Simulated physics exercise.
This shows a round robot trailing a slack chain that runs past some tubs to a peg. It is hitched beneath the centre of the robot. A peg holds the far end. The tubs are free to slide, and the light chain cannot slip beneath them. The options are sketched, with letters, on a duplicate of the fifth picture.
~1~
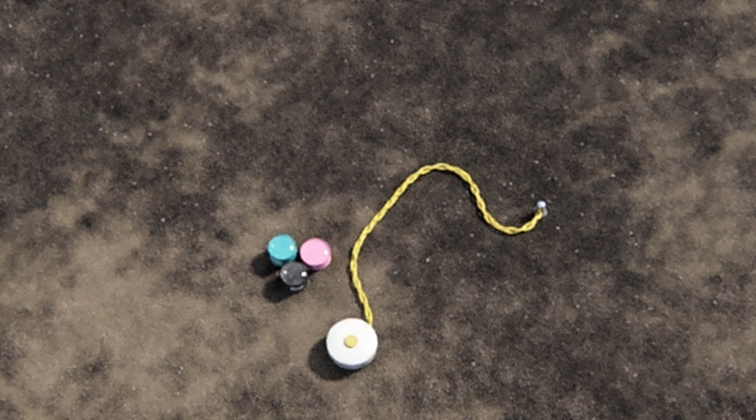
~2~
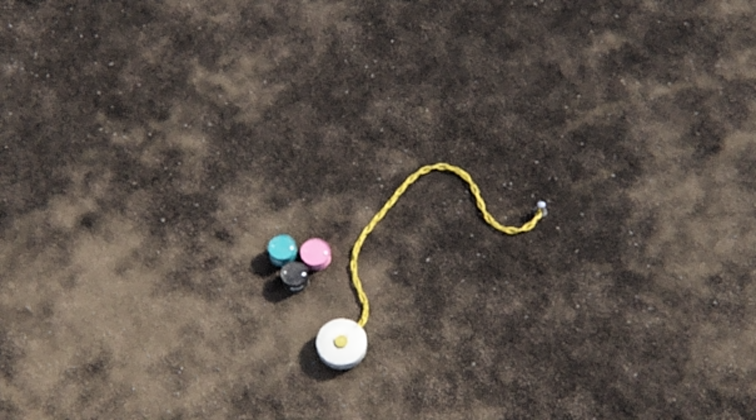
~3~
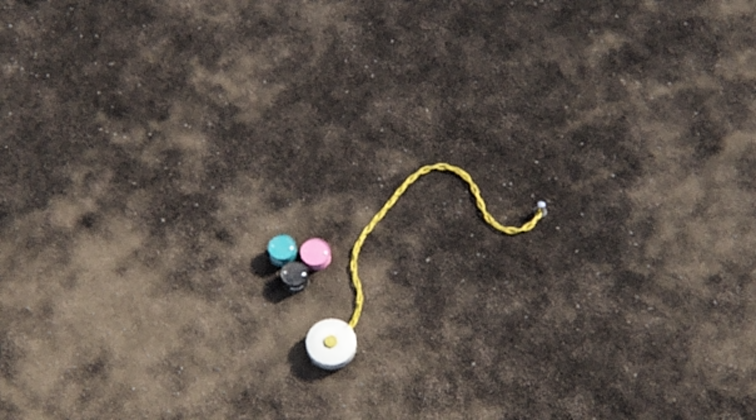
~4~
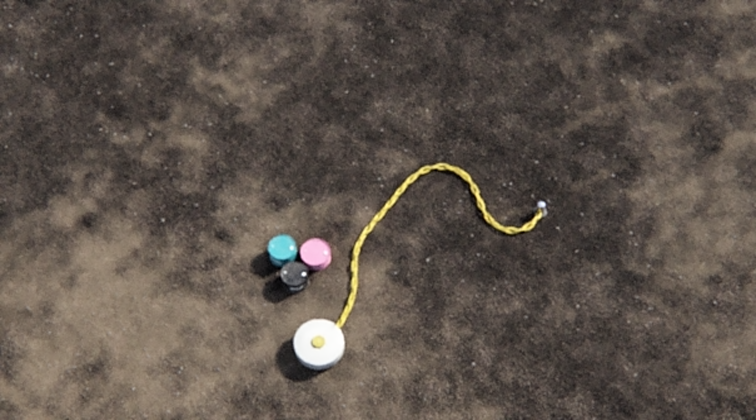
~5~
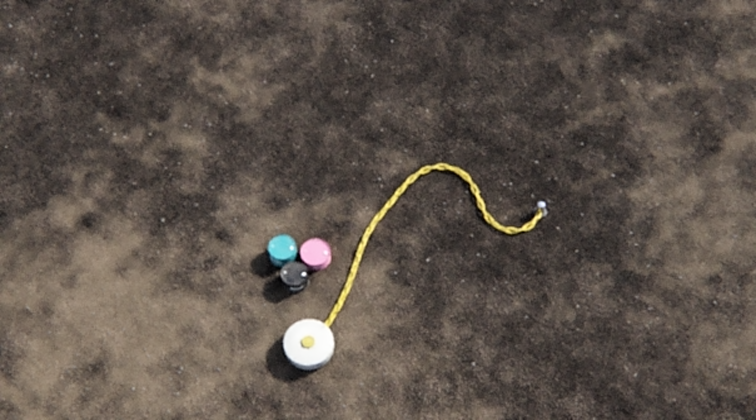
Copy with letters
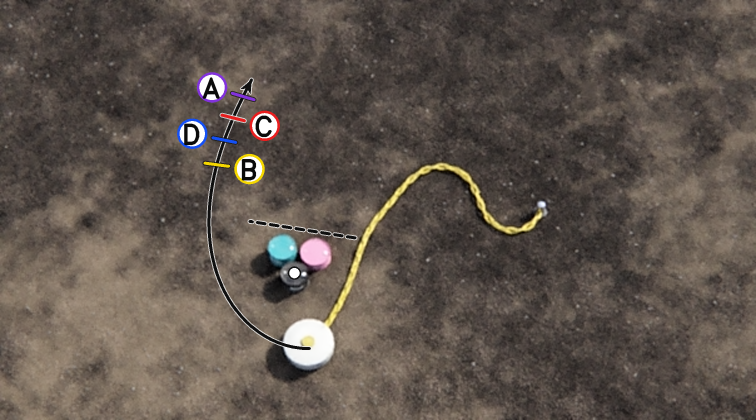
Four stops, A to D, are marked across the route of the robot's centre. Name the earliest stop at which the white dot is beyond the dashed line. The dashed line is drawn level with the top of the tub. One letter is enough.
Up to mark D.
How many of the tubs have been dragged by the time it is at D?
By then, three.
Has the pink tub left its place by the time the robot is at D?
Yes.
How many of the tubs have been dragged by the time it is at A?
By then, three.
On the marked copy, A at (243, 96); B at (217, 165); C at (233, 118); D at (224, 140); the dashed line at (302, 230); the route from (309, 349) via (209, 227) to (252, 80); the white dot at (294, 273).
Following D. Soon after the start, robot (228, 295); black tub (295, 277).
Later, robot (208, 207); black tub (295, 277).
In the end, robot (224, 136); black tub (305, 229); turquoise tub (287, 212); pink tub (331, 237); the dot on the black tub is over the dashed line.
As for the rest, A does it too, but is farther than needed; B leaves the dotted tub short, at (300, 249); C does it too, but is farther than needed.
